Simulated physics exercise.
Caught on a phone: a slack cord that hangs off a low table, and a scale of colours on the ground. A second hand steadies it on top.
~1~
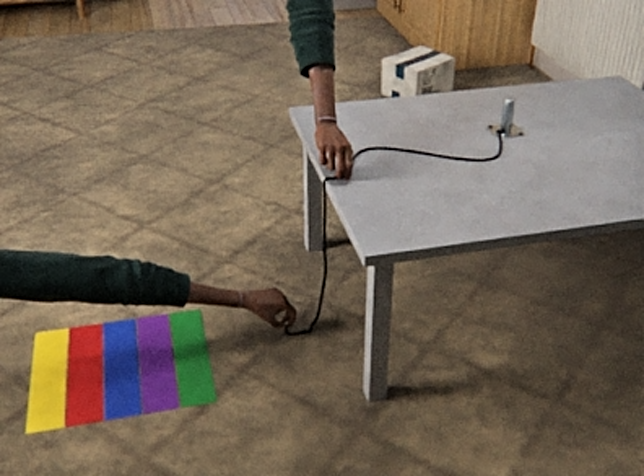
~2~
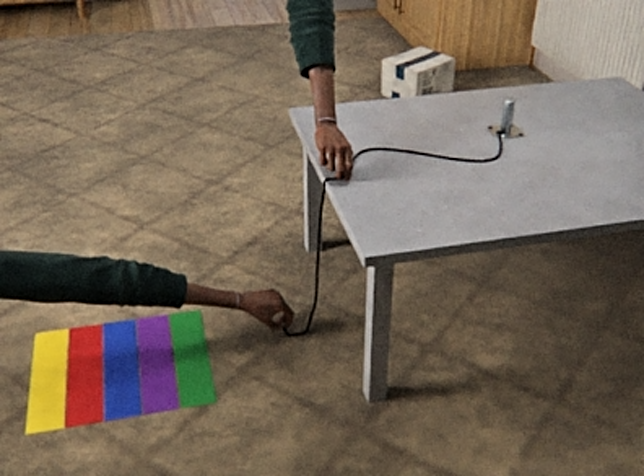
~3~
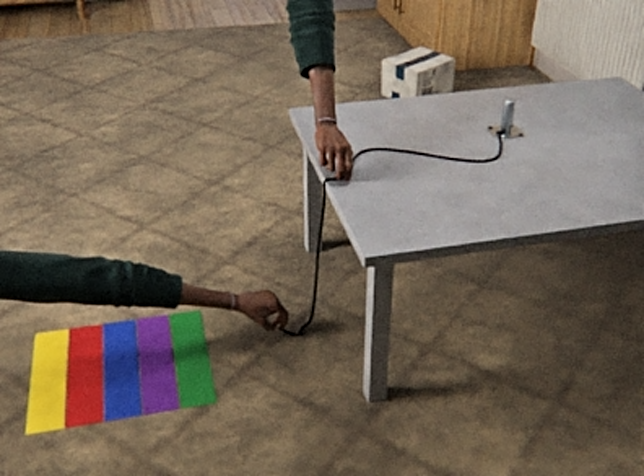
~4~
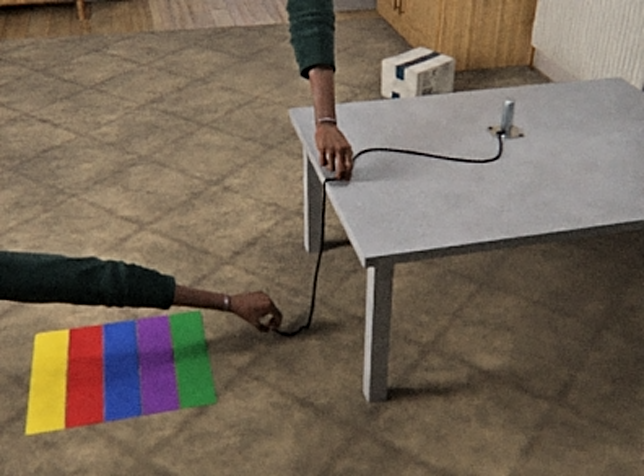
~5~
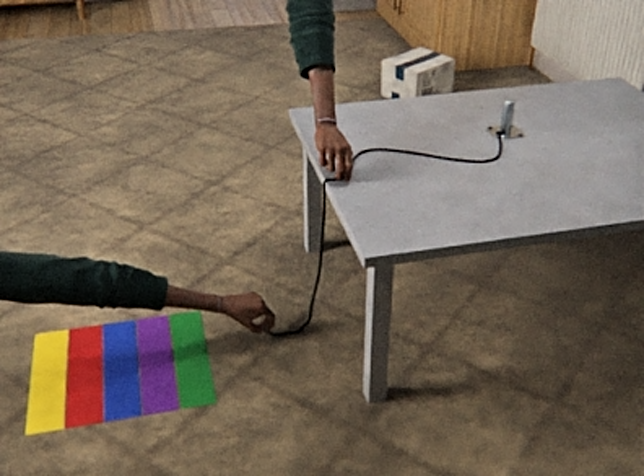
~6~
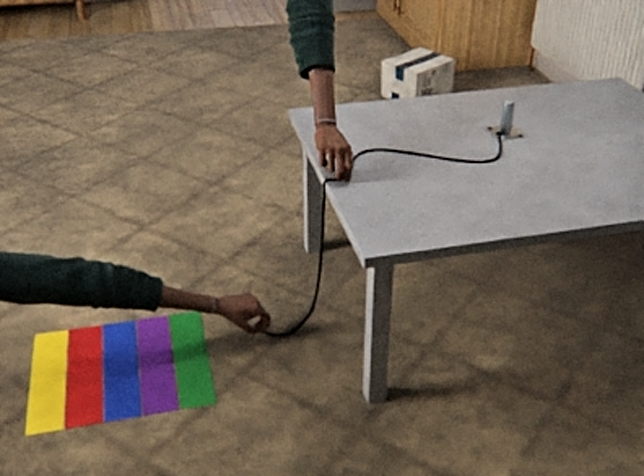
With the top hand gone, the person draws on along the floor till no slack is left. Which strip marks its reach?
The end stops over the red strip.
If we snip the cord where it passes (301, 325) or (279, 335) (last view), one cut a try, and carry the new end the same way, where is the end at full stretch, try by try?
In that order: (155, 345) and (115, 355).
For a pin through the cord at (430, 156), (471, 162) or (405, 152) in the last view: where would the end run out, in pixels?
Try by try, around (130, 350), (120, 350) and (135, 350).
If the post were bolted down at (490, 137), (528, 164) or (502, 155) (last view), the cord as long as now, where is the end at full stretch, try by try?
About (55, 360), (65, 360) and (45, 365).
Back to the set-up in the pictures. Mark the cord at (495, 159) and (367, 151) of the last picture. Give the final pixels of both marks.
At (446, 144), then (330, 169).
A little later, end near (153, 347); over purple.
Next, end near (108, 354); over blue.
When it is tight, end near (81, 358); over red. It gets as far as the red strip.
